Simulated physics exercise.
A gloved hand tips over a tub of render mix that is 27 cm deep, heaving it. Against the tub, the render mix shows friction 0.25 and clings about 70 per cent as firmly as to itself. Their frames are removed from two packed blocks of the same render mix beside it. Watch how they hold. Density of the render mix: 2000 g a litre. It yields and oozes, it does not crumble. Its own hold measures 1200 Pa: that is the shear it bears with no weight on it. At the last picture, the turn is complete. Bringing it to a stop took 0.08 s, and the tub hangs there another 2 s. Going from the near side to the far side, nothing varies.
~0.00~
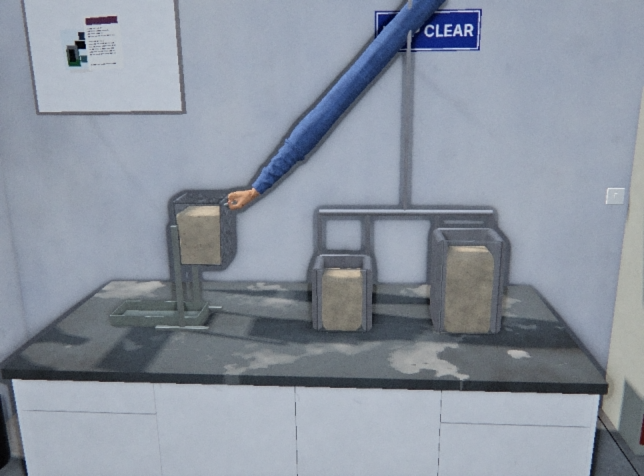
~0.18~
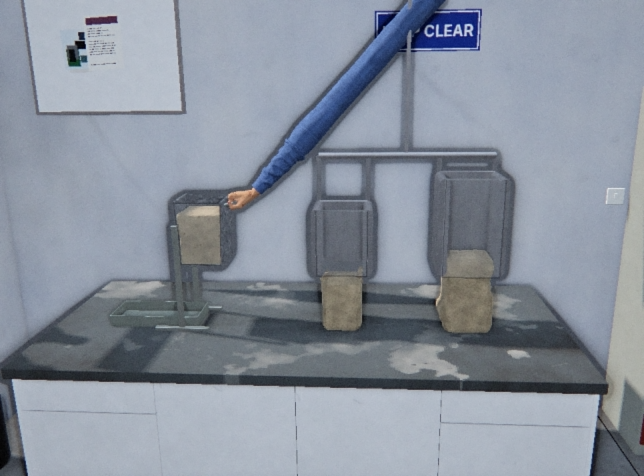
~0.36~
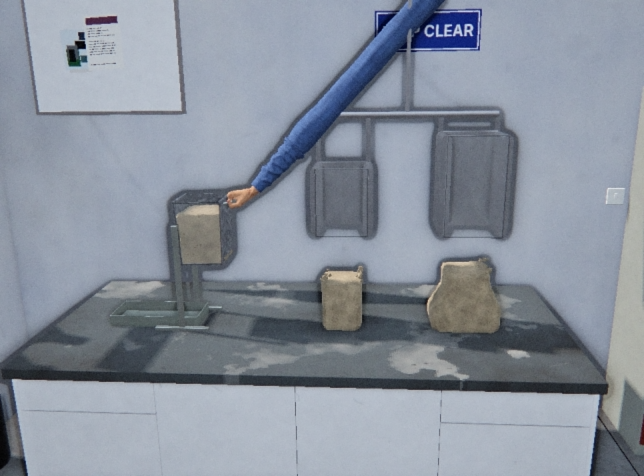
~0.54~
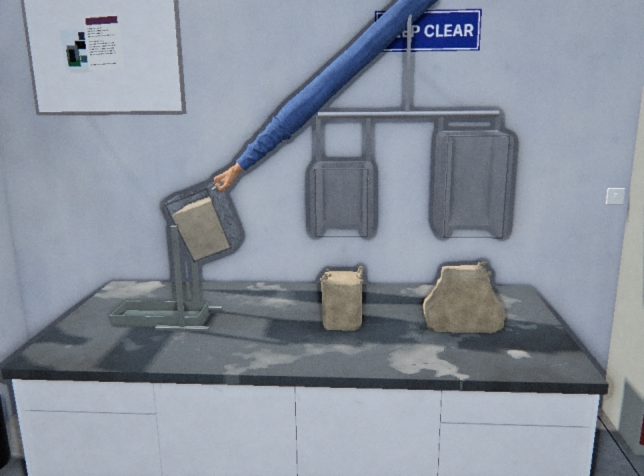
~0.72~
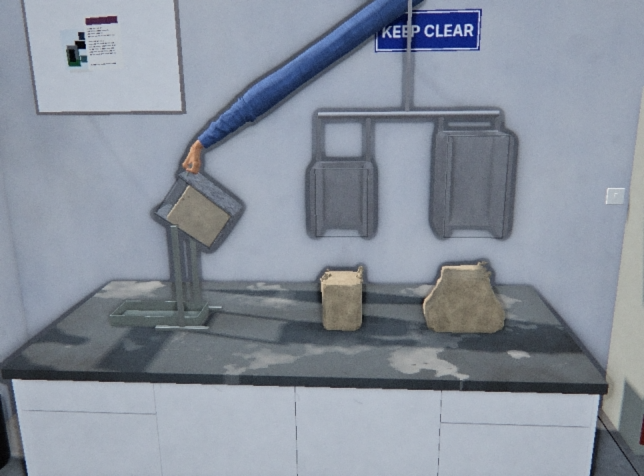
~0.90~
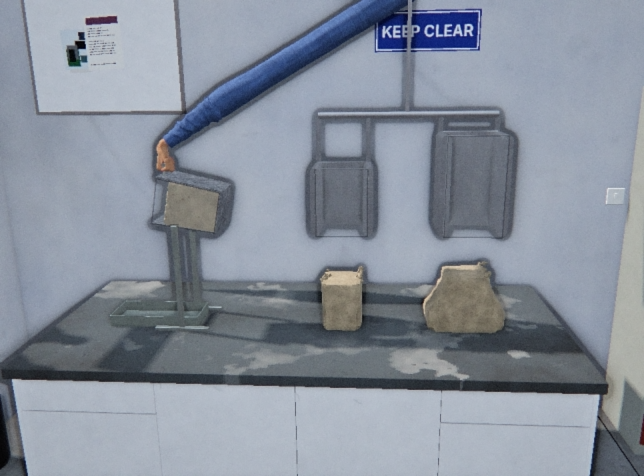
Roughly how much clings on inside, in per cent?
Roughly 100 per cent.
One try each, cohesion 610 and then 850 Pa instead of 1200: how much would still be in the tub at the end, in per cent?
First try roughly 100 per cent, second try roughly 100 per cent.
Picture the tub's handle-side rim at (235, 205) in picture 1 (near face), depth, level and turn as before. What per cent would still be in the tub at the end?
Some 100 percent would still be in the tub at the end.
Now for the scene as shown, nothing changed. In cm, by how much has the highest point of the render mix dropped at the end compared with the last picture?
About 0 cm.
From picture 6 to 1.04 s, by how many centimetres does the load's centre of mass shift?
Something like 0 cm, I'd say.
By 1.04 s, the tub is at 79 degrees and holds 100 %.
By 1.21 s, the tub is at 79 degrees and holds 100 %.
By 1.38 s, the tub is at 79 degrees and holds 100 %.
By 1.55 s, the tub is at 79 degrees and holds 100 %.
By 2.90 s, at the end, the tub is at 79 degrees and holds 100 %.
